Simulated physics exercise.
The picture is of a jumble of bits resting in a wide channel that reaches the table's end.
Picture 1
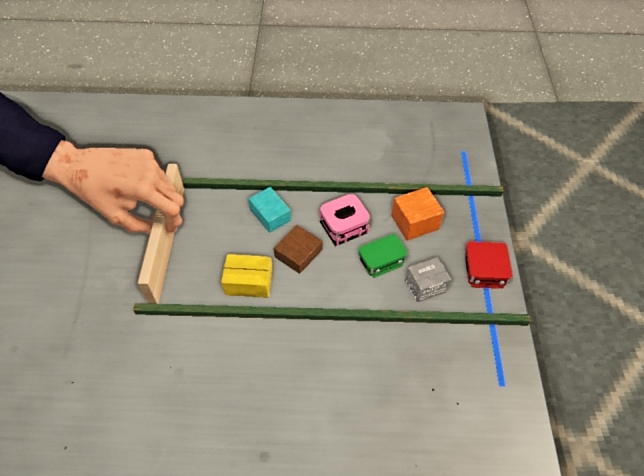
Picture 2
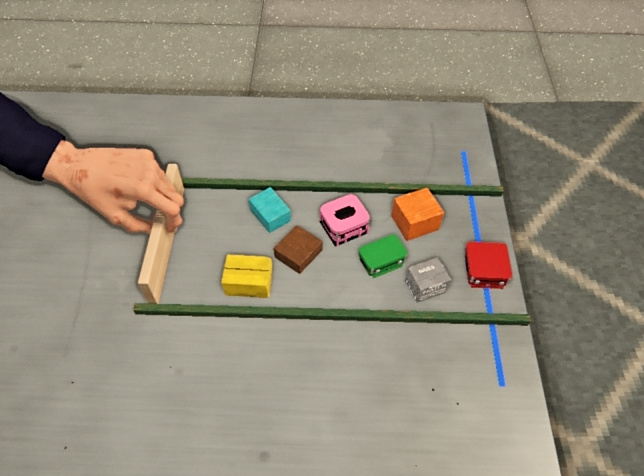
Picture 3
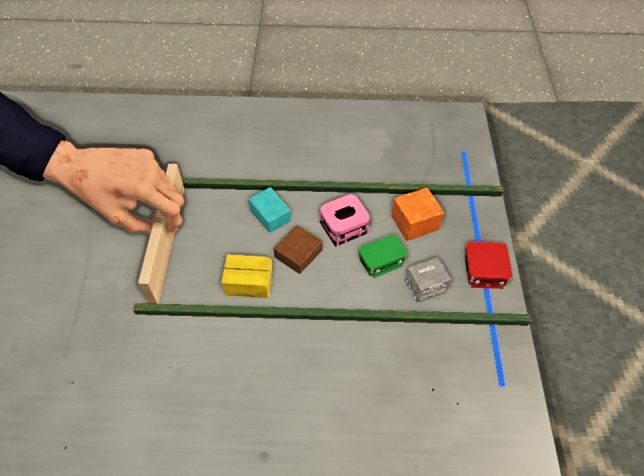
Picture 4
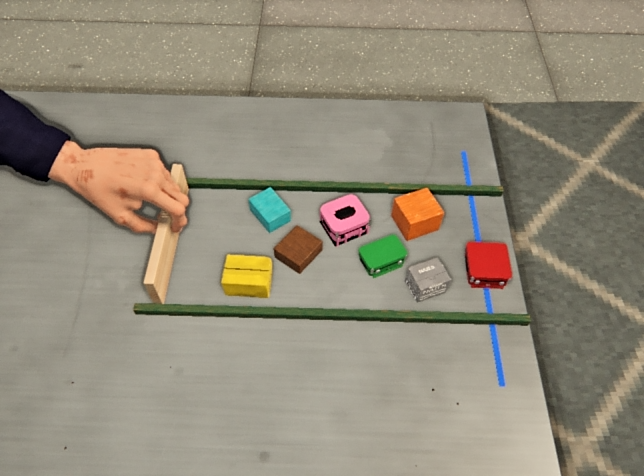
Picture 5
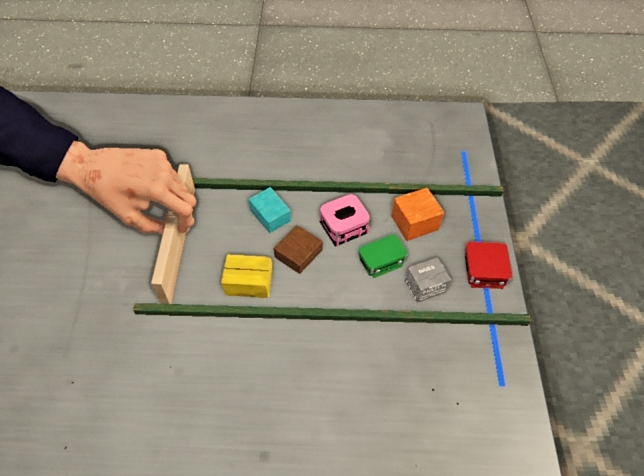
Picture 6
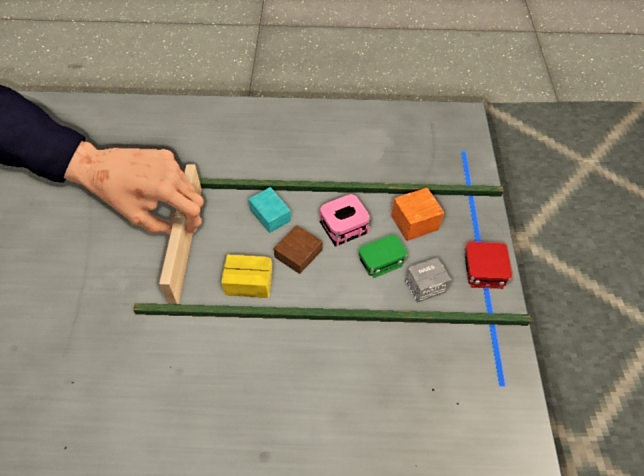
The clip shows a hand holding a wooden board upright at the left of a channel between green rails, with scattered coloured blocks and cases beyond it; the board stays still, then slides slightly right without touching them.
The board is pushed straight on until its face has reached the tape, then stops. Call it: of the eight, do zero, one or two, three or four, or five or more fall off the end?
Five or more fall off.
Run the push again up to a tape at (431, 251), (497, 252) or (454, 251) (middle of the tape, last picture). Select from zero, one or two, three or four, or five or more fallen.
One to two; more than four; 1 or 2.
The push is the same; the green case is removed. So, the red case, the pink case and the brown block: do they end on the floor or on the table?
Red case gone, pink case gone, brown block safe.
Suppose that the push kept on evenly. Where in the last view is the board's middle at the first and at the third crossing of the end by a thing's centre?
It sits around (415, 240) and after that around (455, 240).
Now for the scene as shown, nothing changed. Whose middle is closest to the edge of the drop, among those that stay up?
The yellow box.
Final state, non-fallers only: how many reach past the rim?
Count: 1.
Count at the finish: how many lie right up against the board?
The count comes out at 3.
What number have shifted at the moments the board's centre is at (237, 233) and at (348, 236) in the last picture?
By the first moment it's 1, by the second it's 6.
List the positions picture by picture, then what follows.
Red case (487, 265); grey box (427, 280); orange block (417, 214); board (163, 231); tape (480, 252), in the first frame.
Grey box (427, 280); pink case (344, 220), in the second frame.
Orange block (417, 214); board (163, 231), in the third frame.
Red case (487, 265); turquoise block (270, 210), in the fourth frame.
Grey box (427, 280); yellow box (248, 276), in the fifth frame.
Red case (487, 265); grey box (427, 280); orange block (417, 214); board (182, 232); tape (480, 252), in the sixth frame.
Early on, none off yet; red case at rest near (487, 265); grey box at rest near (427, 280); orange block at rest near (417, 214).
Finally, the number that fall off is five or more; lost, pink case, green case, orange block, grey box and red case.
